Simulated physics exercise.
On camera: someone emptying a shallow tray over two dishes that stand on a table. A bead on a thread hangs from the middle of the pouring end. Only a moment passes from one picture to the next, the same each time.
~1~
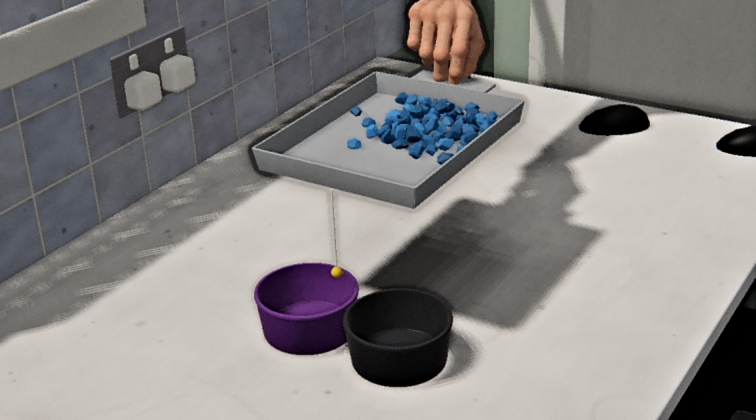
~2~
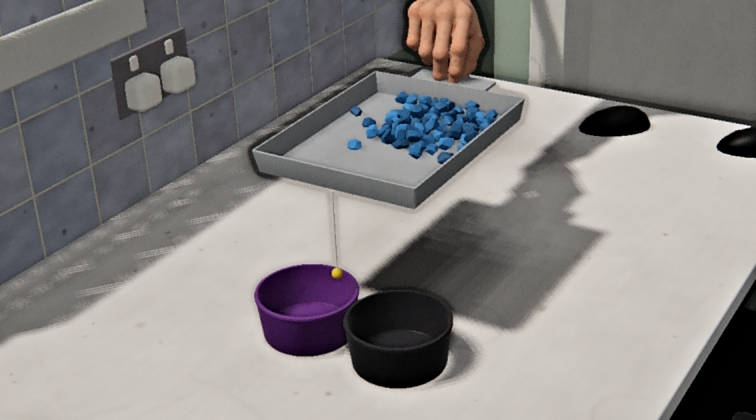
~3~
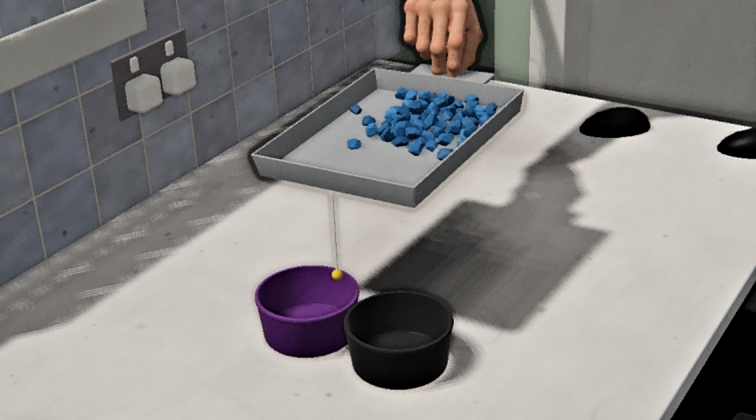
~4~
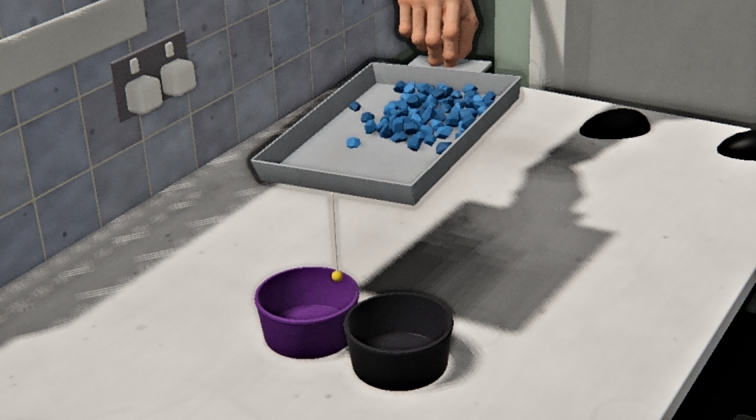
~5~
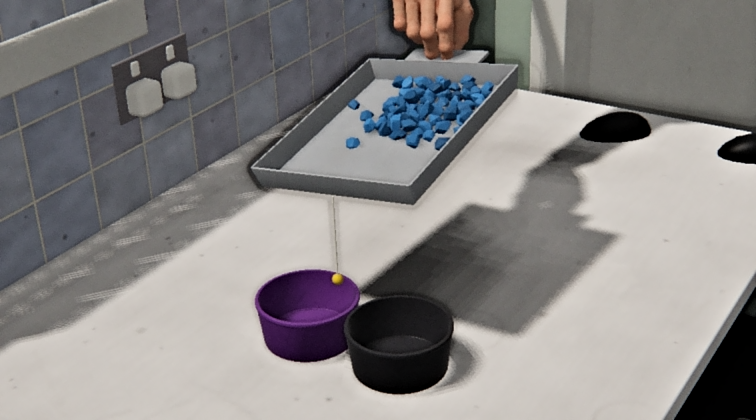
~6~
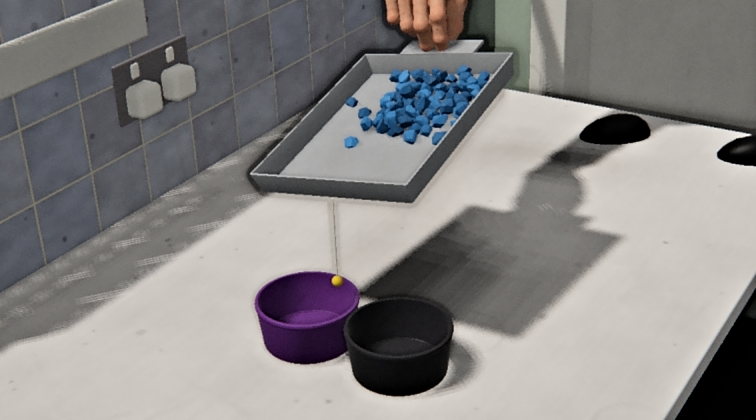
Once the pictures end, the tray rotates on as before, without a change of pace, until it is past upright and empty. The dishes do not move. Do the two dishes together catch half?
Caught overall: Less than half.
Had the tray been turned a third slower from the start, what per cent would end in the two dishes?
Close to 30 per cent.
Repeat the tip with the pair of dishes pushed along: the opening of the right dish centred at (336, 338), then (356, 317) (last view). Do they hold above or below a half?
The first try: The smaller part. The second: Most of it.
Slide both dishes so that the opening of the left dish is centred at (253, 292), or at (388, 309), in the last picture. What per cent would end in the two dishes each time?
Near 60 % and 0 %.
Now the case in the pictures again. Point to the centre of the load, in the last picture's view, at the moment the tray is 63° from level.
Around (292, 166).
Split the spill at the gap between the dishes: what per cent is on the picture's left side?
Close to 100 per cent.
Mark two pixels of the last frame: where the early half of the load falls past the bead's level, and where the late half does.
The first part at (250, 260); the rest at (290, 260).
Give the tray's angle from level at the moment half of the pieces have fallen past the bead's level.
Around 100° of tilt.
Shortly afterwards, tray tipped steeply; all but a few on the tray; a little in the air.
Next, tray tipped past a quarter turn; near a third on the tray; a little in the left dish; near half outside both; a little in the air.
Some moments later, tray tipped past a quarter turn; near a quarter in the left dish; the bulk outside both.
In the end, tray tipped past a quarter turn; none at all in the right dish; near a quarter in the left dish; the bulk outside both.
